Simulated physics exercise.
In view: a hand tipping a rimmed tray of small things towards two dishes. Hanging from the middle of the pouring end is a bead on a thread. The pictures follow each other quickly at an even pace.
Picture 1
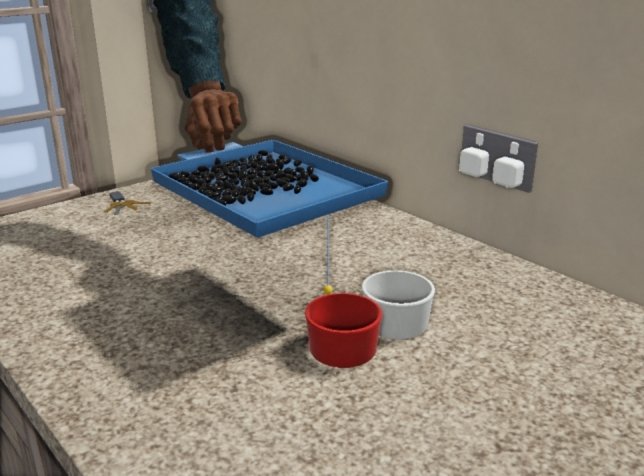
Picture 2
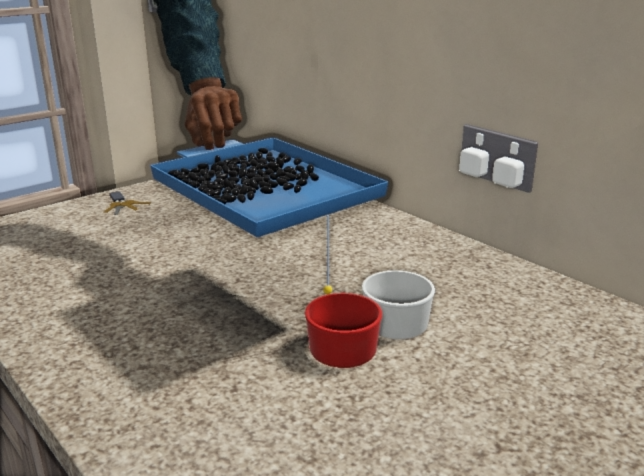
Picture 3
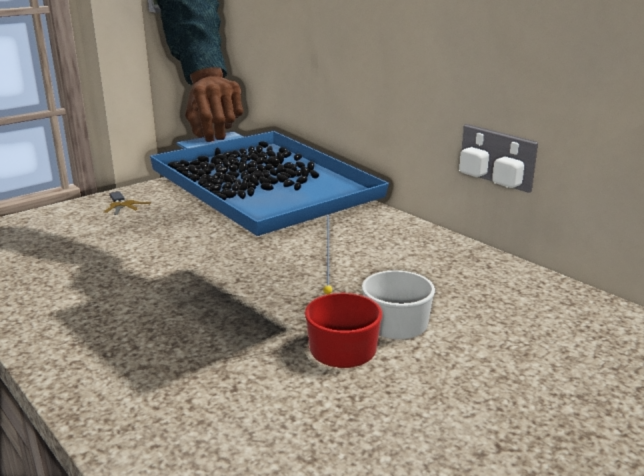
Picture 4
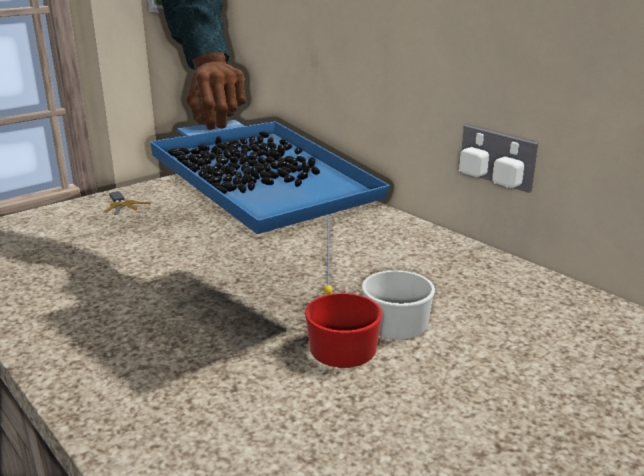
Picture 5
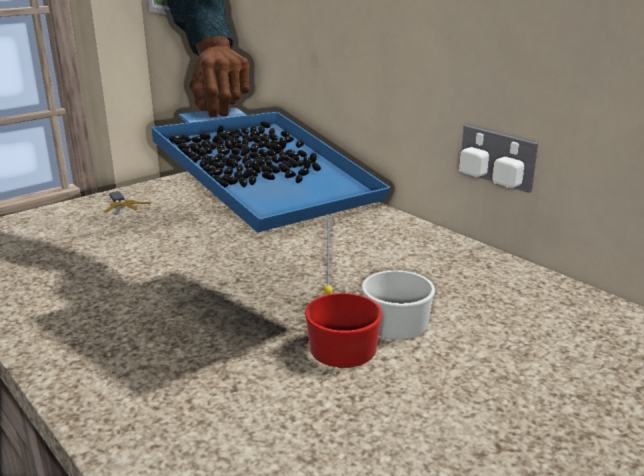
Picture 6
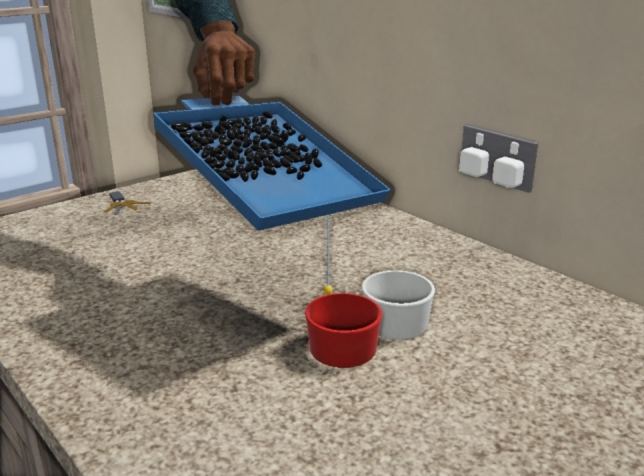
A blue rimmed tray of black beans, gripped by a hand in a dark teal sleeve, is seen from slightly above over a speckled stone counter. A red dish stands in front of a white one below, near a small yellow bead on a thread, with a window at left and switches on the beige wall. The hand steadily raises the tray's far end, tilting it towards the dishes, while the camera stays still.
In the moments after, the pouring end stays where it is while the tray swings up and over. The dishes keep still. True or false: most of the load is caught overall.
True.
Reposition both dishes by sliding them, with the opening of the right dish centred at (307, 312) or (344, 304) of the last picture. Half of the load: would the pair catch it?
Result - try one, below the halfway mark; try two, below the halfway mark.
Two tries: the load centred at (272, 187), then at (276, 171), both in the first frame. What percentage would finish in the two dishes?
Estimate: 60 % first, 80 % second.
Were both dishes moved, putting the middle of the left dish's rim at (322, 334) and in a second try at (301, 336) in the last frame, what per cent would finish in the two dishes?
Roughly 60% the first time and 50% the second time.
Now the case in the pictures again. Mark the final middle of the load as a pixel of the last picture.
Roughly at pixel (384, 327).
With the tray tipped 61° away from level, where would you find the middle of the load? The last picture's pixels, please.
Look about (340, 181) in the last picture.
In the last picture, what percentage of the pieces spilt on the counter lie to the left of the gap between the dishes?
Looks to be around 40 per cent of the spill.
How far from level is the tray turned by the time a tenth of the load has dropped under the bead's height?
A tilt of roughly 80°.
Soon after the last picture, tray tipped steeply; nearly all on the tray; a small part in the air.
A little later, tray tipped right over; most on the tray; a small part in the left dish; a small part in the right dish; a small part outside both; a stray few in the air.
Later still, tray tipped past a quarter turn; about a third in the left dish; about half in the right dish; about a quarter outside both; a stray few in the air.
At rest, tray tipped past a quarter turn; about a third in the left dish; about half in the right dish; about a quarter outside both; a stray few in the air.
